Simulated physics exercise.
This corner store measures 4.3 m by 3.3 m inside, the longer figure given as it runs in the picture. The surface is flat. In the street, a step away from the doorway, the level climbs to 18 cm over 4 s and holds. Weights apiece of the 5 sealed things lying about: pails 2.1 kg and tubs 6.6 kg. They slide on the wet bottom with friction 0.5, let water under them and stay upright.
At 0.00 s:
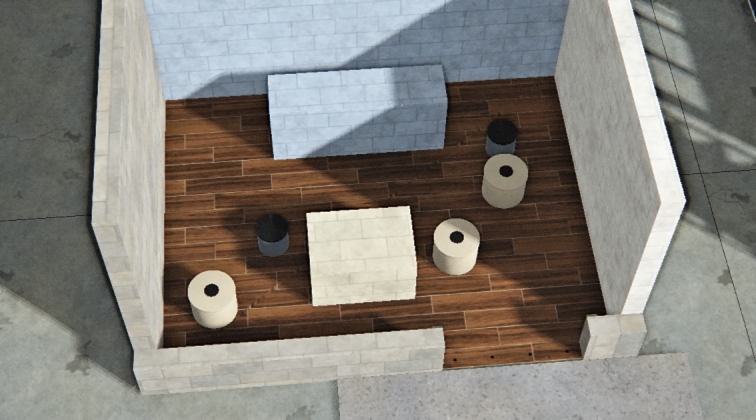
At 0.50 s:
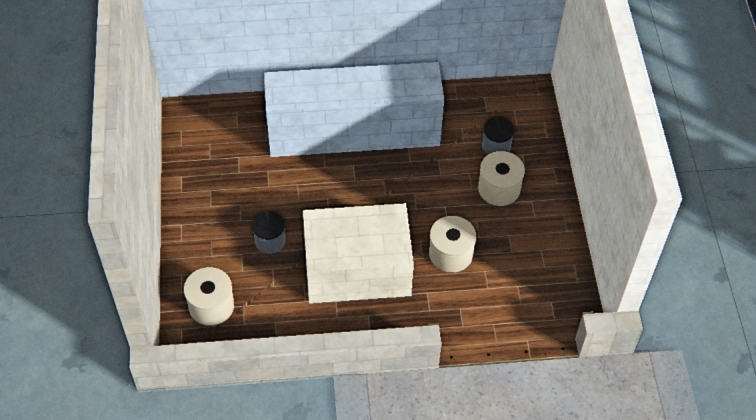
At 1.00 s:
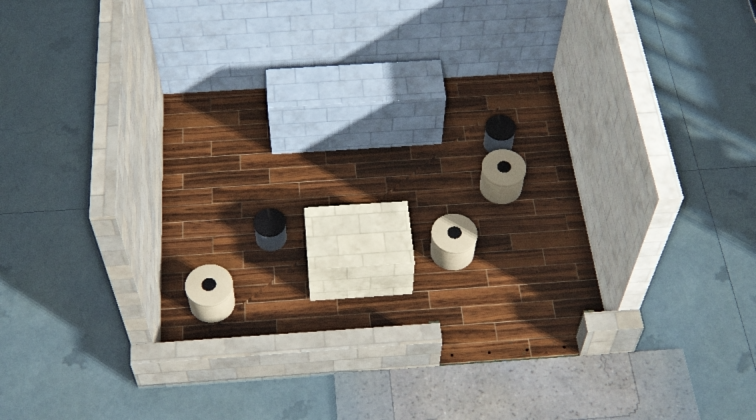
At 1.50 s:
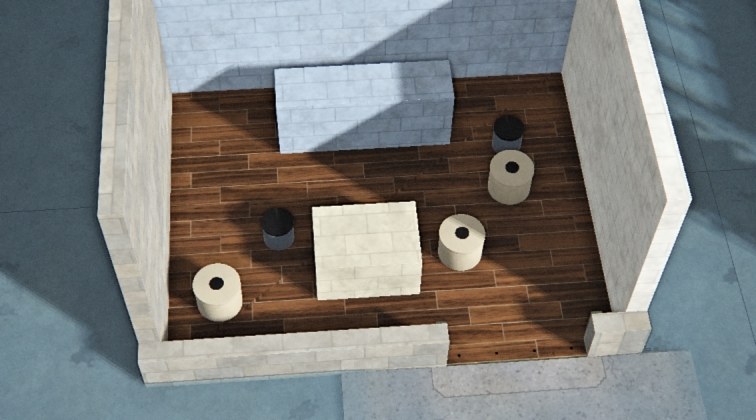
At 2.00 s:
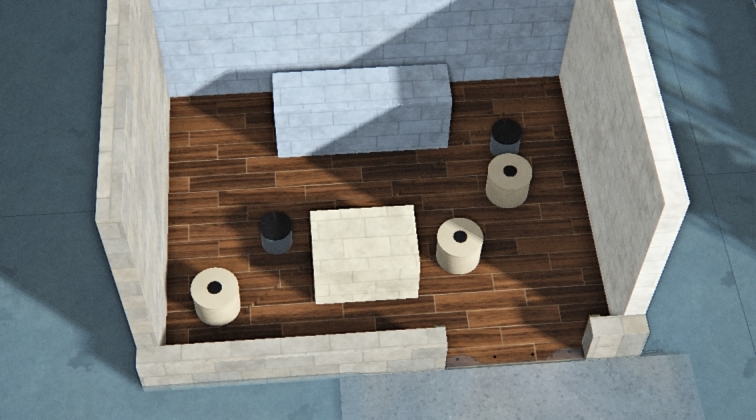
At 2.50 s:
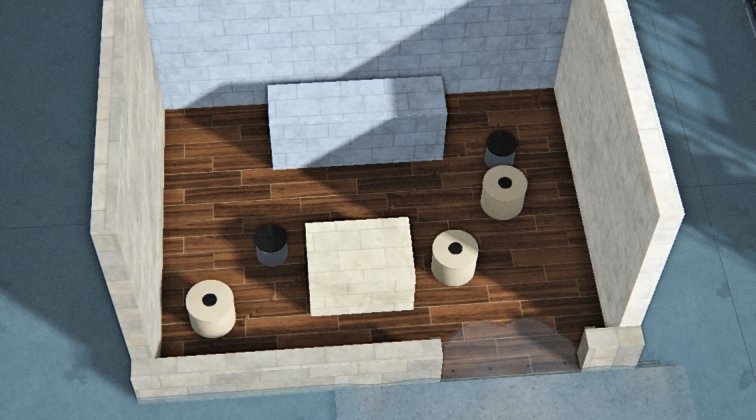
At the start, grey ground surrounds a roofless store with a wooden floor, pale blocks, and cream and dark cylinders. Bluish water spreads over the ground outside, then creeps across the paler slab by the doorway. Finally, a shallow patch enters over the floorboards, while the cylinders stay put.
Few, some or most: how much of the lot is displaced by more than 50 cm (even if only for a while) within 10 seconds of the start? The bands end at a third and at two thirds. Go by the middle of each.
It is between one and two thirds.
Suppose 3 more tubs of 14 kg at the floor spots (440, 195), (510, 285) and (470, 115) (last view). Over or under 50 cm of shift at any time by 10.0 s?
In turn: Past it, more, short of it.
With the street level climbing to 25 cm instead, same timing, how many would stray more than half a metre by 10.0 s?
Then 5.
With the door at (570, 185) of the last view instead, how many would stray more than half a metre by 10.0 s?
Then 5.
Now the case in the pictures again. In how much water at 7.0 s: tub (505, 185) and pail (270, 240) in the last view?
Roughly 13 and 1 cm.
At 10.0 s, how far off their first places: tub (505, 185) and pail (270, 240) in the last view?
In that order: 50 cm, 20 cm.
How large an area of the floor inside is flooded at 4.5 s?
About 4.5 m2.
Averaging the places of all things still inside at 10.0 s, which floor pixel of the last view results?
Near (304, 220).
After 3.5 s 0 of 5 are over 50 cm from their spots; 0 afloat.
After 4.5 s 1 of 5 are over 50 cm from their spots; 0 afloat.
After 7.0 s 3 of 5 are over 50 cm from their spots; 2 afloat.
After 10.0 s 3 of 5 are over 50 cm from their spots, and 3 have been at some point; 3 afloat.
